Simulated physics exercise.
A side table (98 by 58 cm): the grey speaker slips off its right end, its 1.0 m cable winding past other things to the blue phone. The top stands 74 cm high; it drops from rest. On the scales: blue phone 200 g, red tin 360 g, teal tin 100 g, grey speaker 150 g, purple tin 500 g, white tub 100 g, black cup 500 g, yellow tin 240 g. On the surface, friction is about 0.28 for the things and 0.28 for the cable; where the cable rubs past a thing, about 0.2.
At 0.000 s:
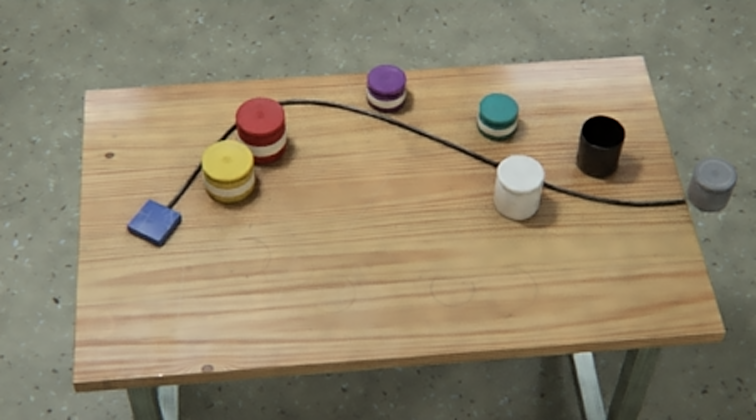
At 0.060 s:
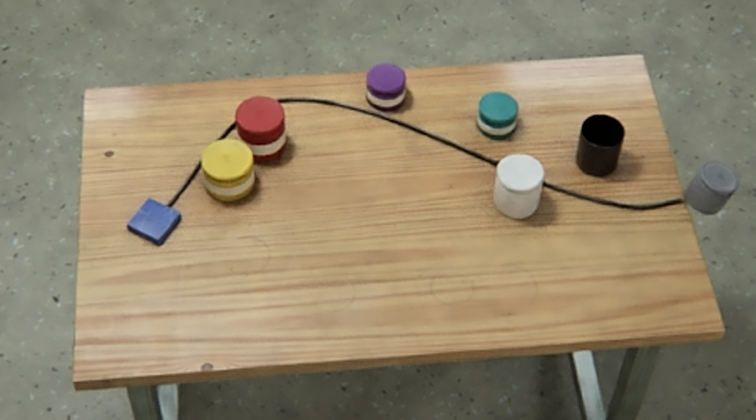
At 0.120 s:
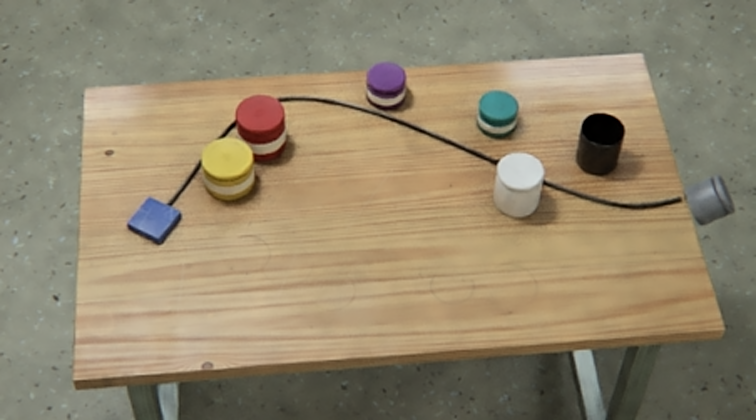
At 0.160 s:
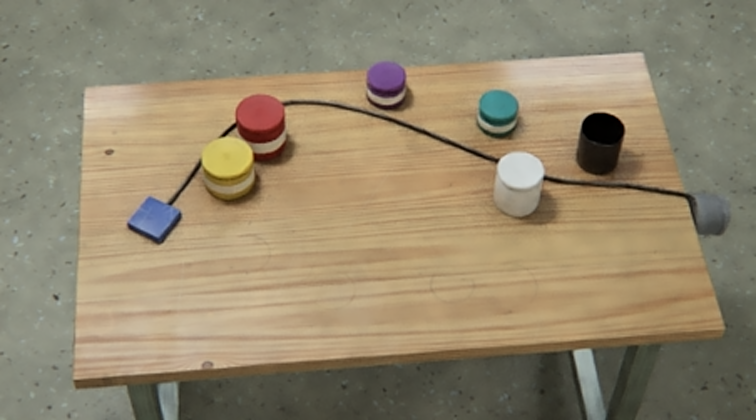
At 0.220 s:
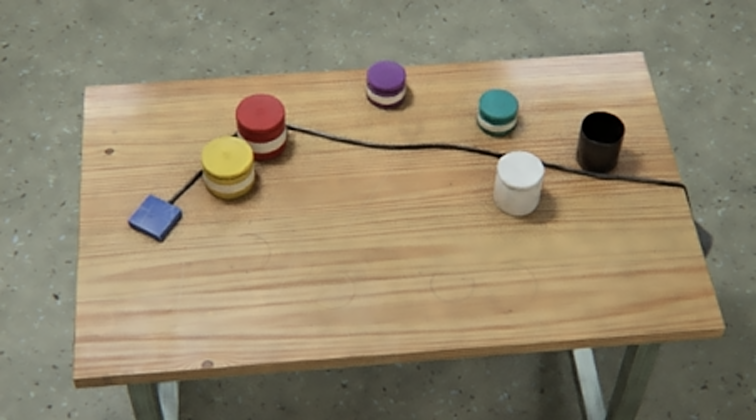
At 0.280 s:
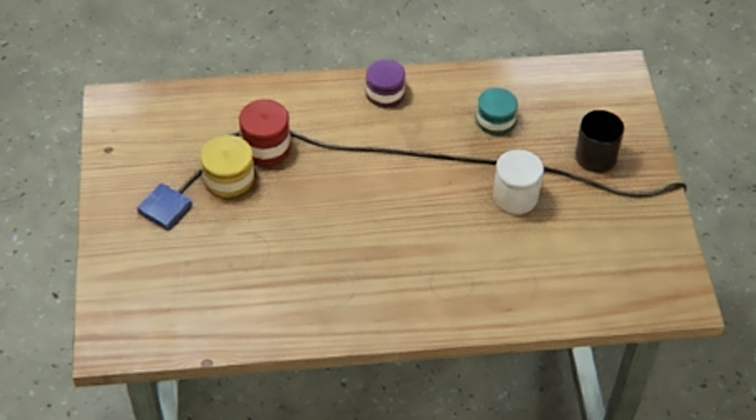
A grey cylindrical object at the right edge of a wooden table tilts over the side and drops, pulling the black cable straighter past the jars and cup. It slips out of view below the edge, and the blue square at the left shifts slightly right as the red tin nudges over.
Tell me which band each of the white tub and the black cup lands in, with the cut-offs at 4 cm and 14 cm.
Bands: The white tub is in the bottom band; the black cup is in the bottom band.
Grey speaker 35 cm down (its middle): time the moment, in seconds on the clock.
Reply: Not at all.
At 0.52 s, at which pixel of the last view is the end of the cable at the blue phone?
Somewhere about (202, 174) in the final view.
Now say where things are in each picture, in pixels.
In the first picture, white tub (521, 173); black cup (604, 132); cable runs through (627, 203) (402, 125).
In the second picture, grey speaker (716, 176); cable runs through (624, 205) (401, 123).
In the third picture, grey speaker (710, 200); cable runs through (624, 205) (401, 122).
In the fourth picture, grey speaker (704, 214); cable runs through (637, 187) (407, 125).
In the fifth picture, grey speaker (687, 240); cable runs through (671, 183) (427, 146).
In the sixth picture, white tub (520, 167); black cup (603, 126); cable runs through (678, 185) (567, 174) (442, 156) (318, 143).
After 0.5 s, the cable's tail end at (202, 174); grey speaker over the edge, blue phone 8 cm off its start, red tin 4 cm off its start.
After 0.7 s, the cable's tail end at (203, 173); blue phone 9 cm off its start, grey speaker over the edge, red tin 4 cm off its start.
After 1.0 s, the cable's tail end at (203, 173); blue phone 9 cm off its start at (184, 177), grey speaker over the edge, red tin 4 cm off its start at (270, 125).
After 1.2 s, the cable's tail end at (203, 173); blue phone 9 cm off its start, grey speaker over the edge, red tin 4 cm off its start.
After 2.4 s, the cable's tail end at (203, 172); white tub 0 cm off its start at (520, 167), black cup 0 cm off its start at (603, 126), grey speaker over the edge, blue phone 9 cm off its start at (184, 177).
